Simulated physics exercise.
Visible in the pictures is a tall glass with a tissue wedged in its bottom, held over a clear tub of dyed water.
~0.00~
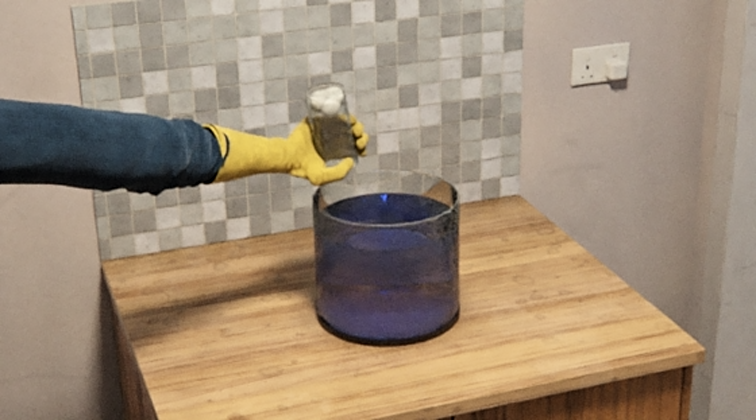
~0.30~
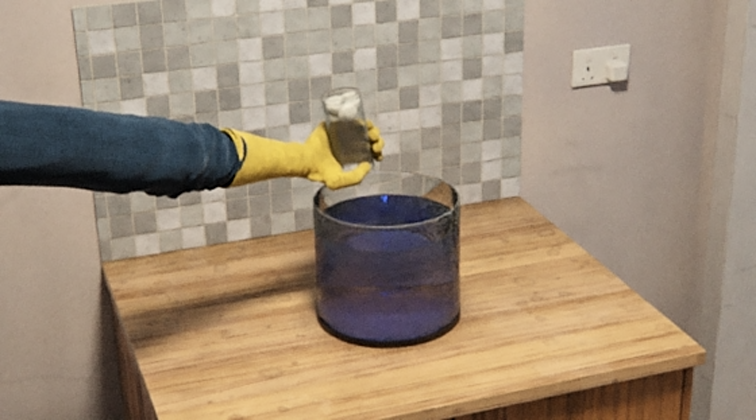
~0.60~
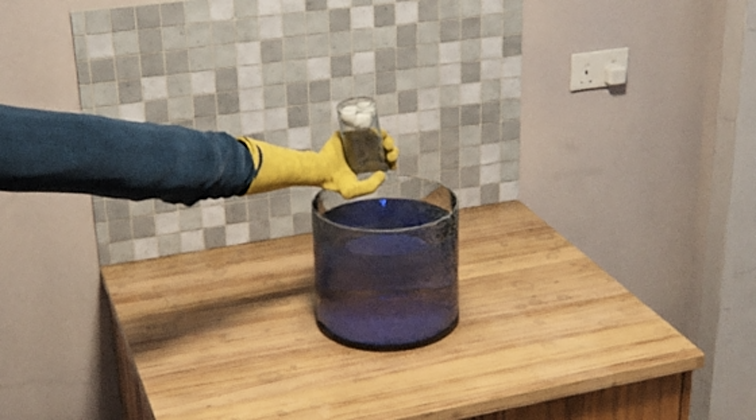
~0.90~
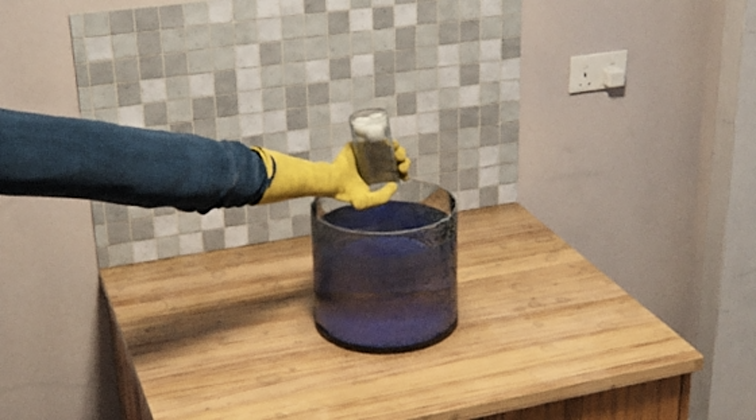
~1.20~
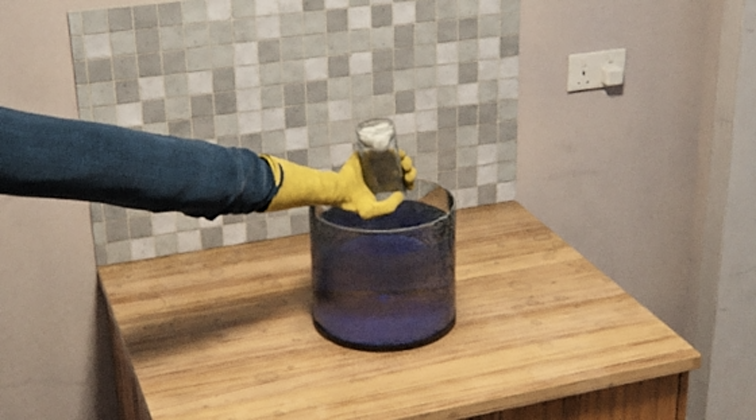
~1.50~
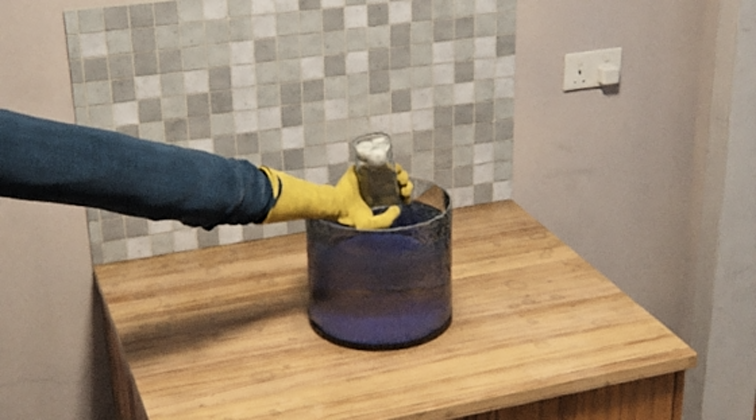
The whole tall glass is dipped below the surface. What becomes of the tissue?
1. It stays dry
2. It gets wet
(1) It stays dry.
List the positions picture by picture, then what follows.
Tall glass (332, 130) mouth down; above the clear tub, in the first picture.
Tall glass (348, 134) mouth down; tissue (343, 105); coming down, in the second picture.
Tall glass (363, 144) mouth down; lower, in the third picture.
Tall glass (375, 155) mouth down; tissue (370, 126); lower still, in the fourth picture.
Tall glass (381, 164) mouth down; close to the surface, in the fifth picture.
Tall glass (378, 178) mouth down; tissue (373, 150); just over the surface, in the sixth picture.
After 2.0 s, the tall glass enters the dyed water.
After 2.6 s, air is trapped inside and holds the level down.
After 4.0 s, the tall glass is under, still full of air, and the tissue is dry.
